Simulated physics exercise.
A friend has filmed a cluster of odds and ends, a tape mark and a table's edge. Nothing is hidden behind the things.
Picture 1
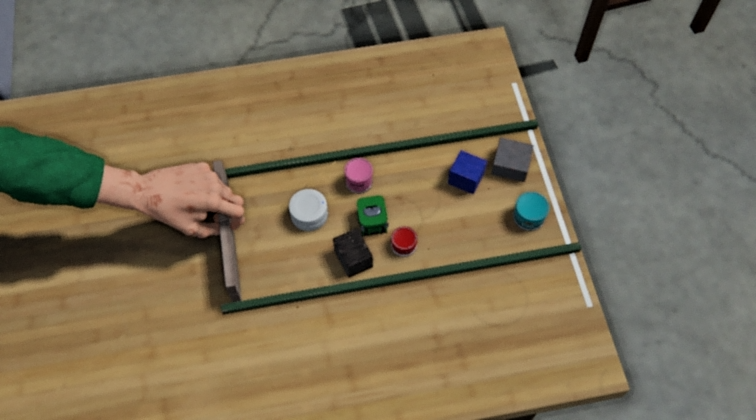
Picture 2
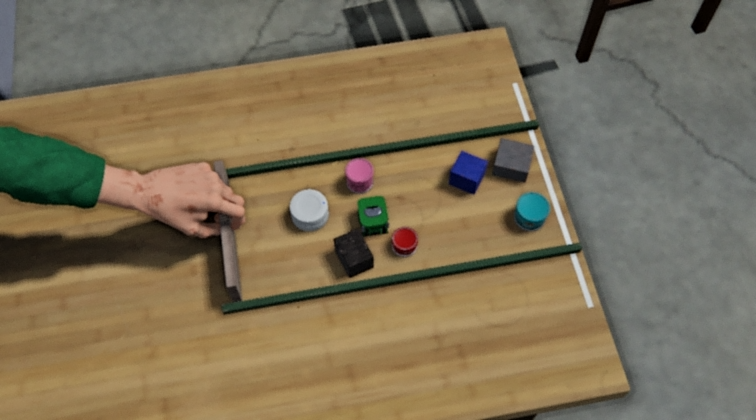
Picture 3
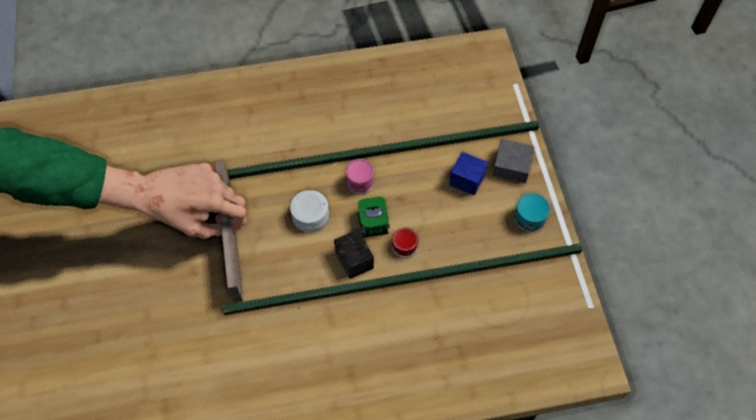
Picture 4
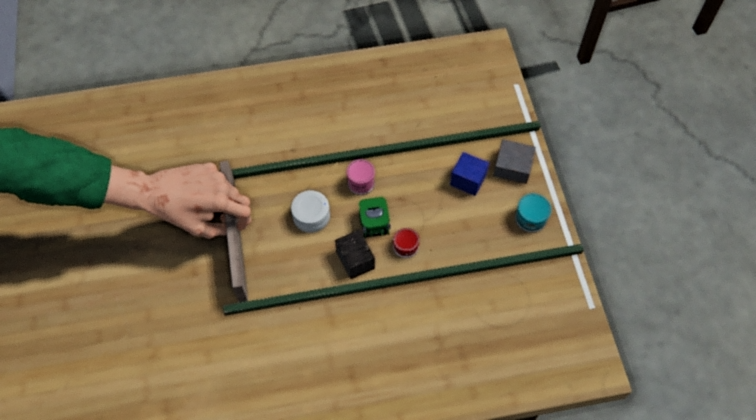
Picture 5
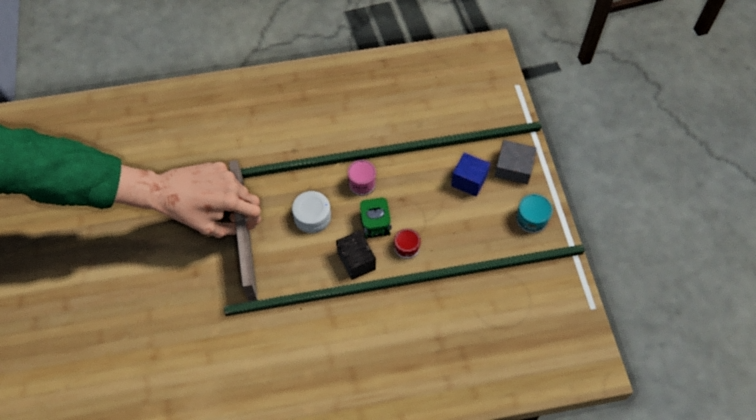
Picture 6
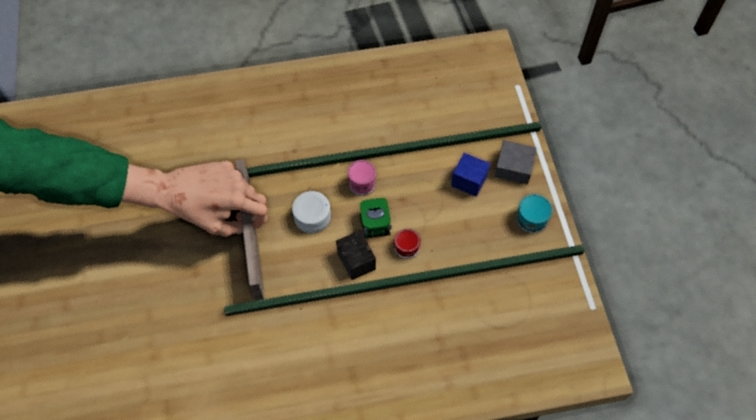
The video shows a hand in a green sleeve holding a board between two dark green rails on a wooden table, then sliding it slightly right toward a group of small coloured blocks and round containers, which stay in place.
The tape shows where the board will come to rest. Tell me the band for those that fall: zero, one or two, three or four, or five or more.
The number that fall off is five or more.
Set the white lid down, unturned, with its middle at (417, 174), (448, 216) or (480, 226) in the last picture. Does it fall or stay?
Place by place, it tumbles off; goes over; goes over.
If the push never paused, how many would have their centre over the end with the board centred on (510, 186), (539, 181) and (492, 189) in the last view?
Place by place, 2, 5 and 0.
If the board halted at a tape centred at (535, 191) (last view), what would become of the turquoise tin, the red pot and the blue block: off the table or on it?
The turquoise tin comes down; the red pot drops off; the blue block goes over.
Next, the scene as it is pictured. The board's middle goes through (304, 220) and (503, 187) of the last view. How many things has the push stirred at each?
1 and 8.
Soon after, none off yet; turquoise tin at rest near (534, 214); grey block at rest near (516, 162); blue block at rest near (470, 175).
After that, none off yet; turquoise tin at rest near (534, 214); grey block at rest near (516, 162); blue block moving near (473, 174).
And then, none off yet; turquoise tin displaced about its own width near (569, 208); grey block displaced about its own width near (557, 166); blue block displaced well along near (528, 152).
In the end, the number that fall off is five or more; gone, white lid, black block, pink tin, green case, red pot, blue block, grey block and turquoise tin.
